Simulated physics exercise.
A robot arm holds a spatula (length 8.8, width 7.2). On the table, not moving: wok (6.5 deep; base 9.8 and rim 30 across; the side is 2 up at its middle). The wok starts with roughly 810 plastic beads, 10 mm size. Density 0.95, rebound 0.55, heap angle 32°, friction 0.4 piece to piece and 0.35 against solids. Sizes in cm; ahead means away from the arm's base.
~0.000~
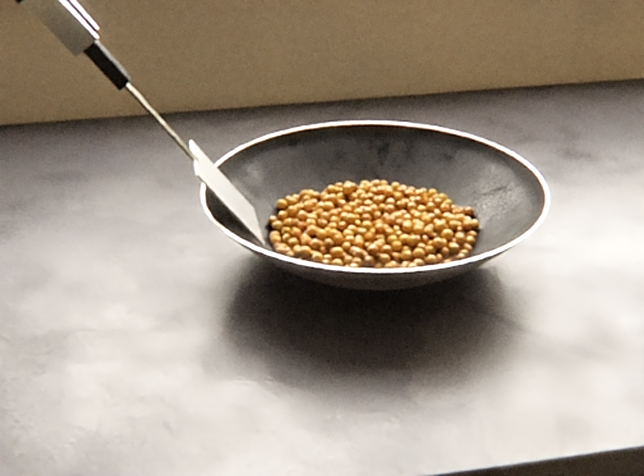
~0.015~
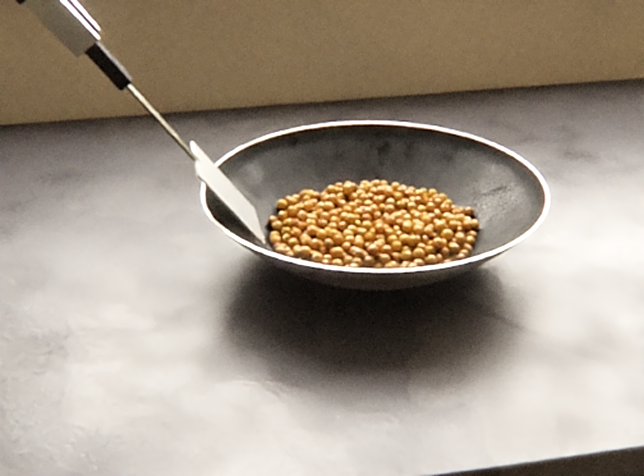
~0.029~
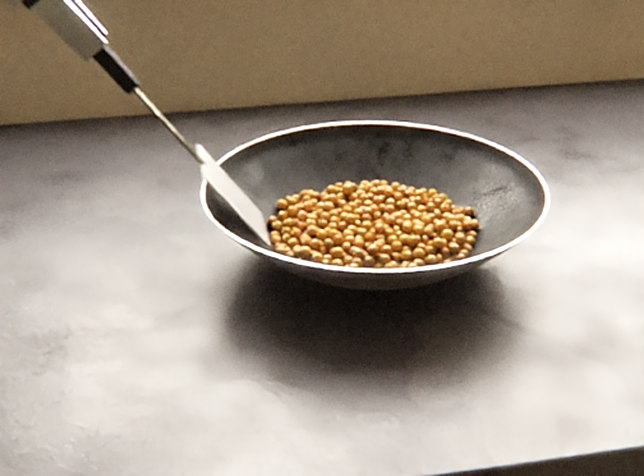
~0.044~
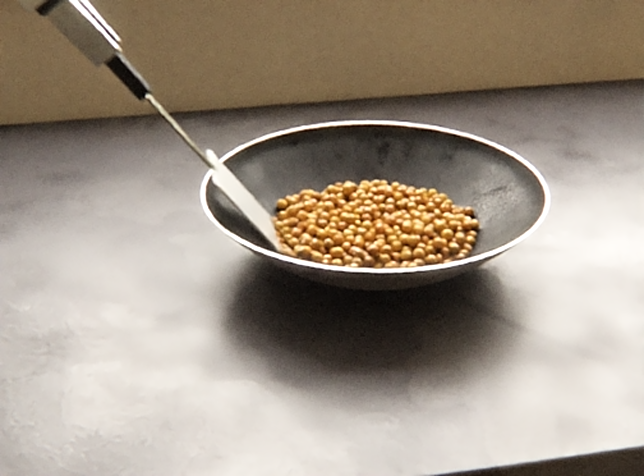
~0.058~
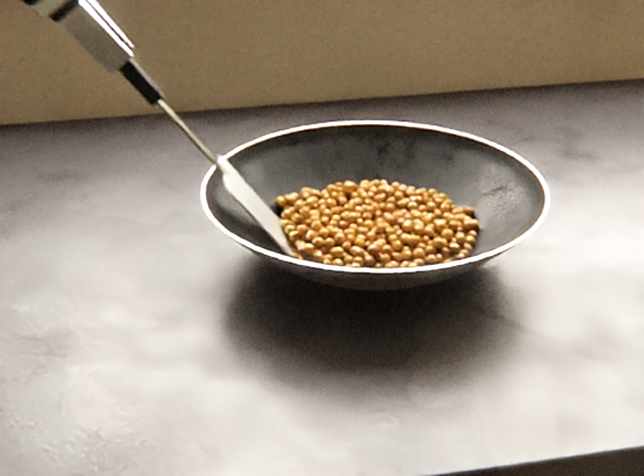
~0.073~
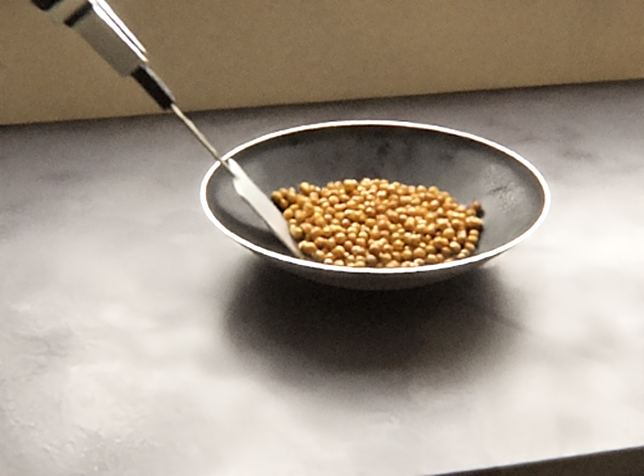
A spatula with a pale, flat blade and a black and silver handle, held from the upper left, rests inside the left edge of a dark wok. The wok, thin and light along its rim, holds a low heap of golden-brown beads on a mottled grey table before a tan wall, seen from slightly above. The blade slides a little rightward and down against the beads, nudging those at the left, while the wok and camera stay still.
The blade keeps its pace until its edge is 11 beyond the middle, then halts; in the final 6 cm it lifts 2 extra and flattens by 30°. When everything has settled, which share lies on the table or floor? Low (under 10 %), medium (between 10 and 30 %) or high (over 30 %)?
Share on the table or floor: Medium (between 10 and 30 %).
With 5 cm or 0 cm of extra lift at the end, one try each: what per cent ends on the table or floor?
About 15 and 15 per cent.
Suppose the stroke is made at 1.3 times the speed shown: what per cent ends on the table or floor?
About 25 per cent.
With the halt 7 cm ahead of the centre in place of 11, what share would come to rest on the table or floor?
It would be near 0 per cent.
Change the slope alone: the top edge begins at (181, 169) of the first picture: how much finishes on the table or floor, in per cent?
Some 10 per cent.
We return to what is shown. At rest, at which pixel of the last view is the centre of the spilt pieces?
Near (599, 224).
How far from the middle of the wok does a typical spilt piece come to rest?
Roughly 24 cm.
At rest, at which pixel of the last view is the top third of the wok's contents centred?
Near (465, 208).
By 0.18 s, sloping 54°, highest piece 5 above the table; 811 in the wok.
By 0.28 s, sloping 47°, highest piece 7 above the table; 811 in the wok.
By 0.54 s, sloping 24°, highest piece 7 above the table; 674 in the wok, 122 on the table or floor, 15 on the blade or in flight.
By 1.59 s, sloping 24°, highest piece 7 above the table; 673 in the wok, 138 on the table or floor.
Final count, 673 in the wok, 138 on the table or floor. That is 17 % on the table or floor.
